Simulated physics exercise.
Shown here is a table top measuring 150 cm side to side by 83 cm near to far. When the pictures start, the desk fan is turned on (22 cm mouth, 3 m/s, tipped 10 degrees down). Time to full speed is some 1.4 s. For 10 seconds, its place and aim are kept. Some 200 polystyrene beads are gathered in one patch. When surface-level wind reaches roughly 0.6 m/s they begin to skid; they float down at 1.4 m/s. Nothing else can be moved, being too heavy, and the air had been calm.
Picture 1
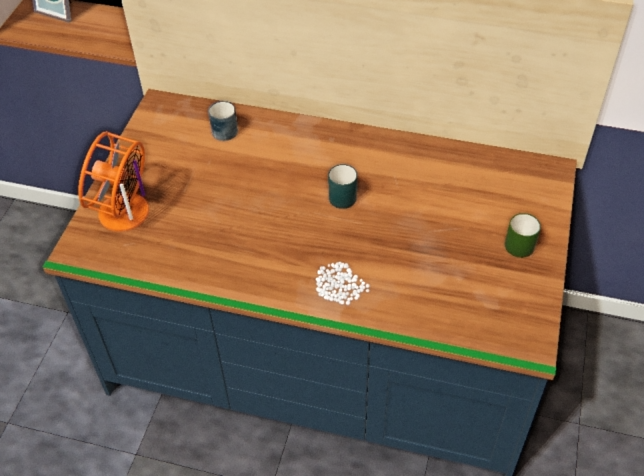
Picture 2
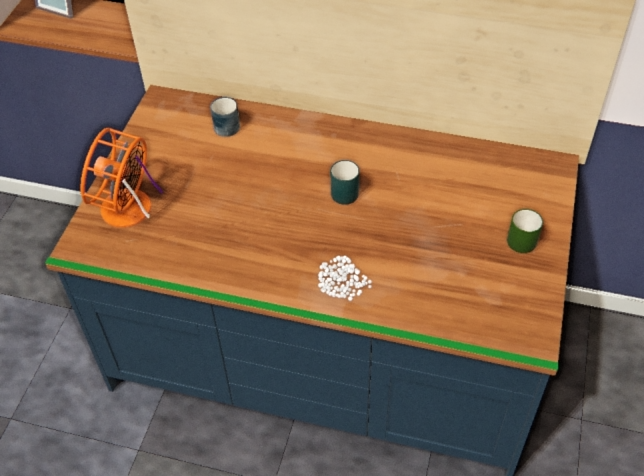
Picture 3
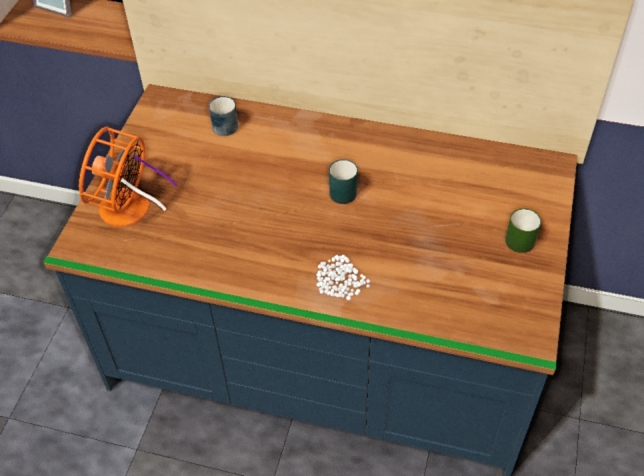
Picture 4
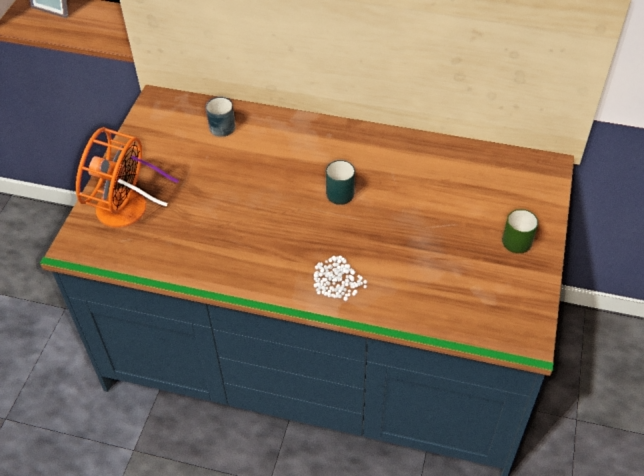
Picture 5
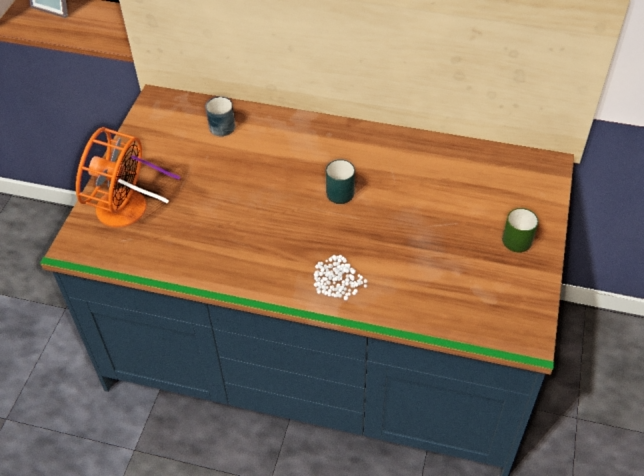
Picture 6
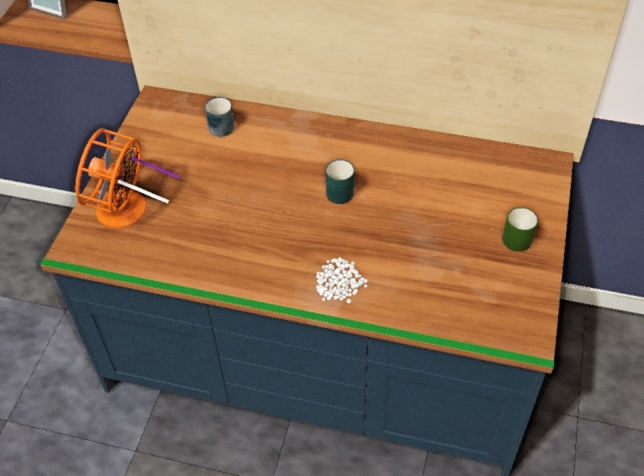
An orange desk fan blew across a wooden table top, its streamers lifting and fluttering to the right, while three mugs stayed put and the pile of white beads barely stirred at the end.
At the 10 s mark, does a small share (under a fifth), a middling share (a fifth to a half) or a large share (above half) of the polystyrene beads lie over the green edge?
A large share.
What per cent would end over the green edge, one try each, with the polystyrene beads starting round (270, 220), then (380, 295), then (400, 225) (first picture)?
First try near 0 %, second near 80 %, third near 0 %.
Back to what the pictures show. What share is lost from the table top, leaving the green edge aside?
My best guess is roughly 5 %.
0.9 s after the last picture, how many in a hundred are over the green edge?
Roughly 90 per cent.
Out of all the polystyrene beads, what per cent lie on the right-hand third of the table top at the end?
0 %.
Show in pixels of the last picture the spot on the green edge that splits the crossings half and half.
The halfway point of the crossings is around (406, 339) in the last picture.
Then, 0.9 s after the last picture, 2 % are on the move or not yet settled, 93 % are over the green edge.
Then, 2.1 s after the last picture, 0 % are on the move or not yet settled, 93 % are over the green edge.
Then, 4.4 s after the last picture, 0 % are on the move or not yet settled, 93 % are over the green edge.
Then, 8.9 s after the last picture, at the end, 93 % are over the green edge.
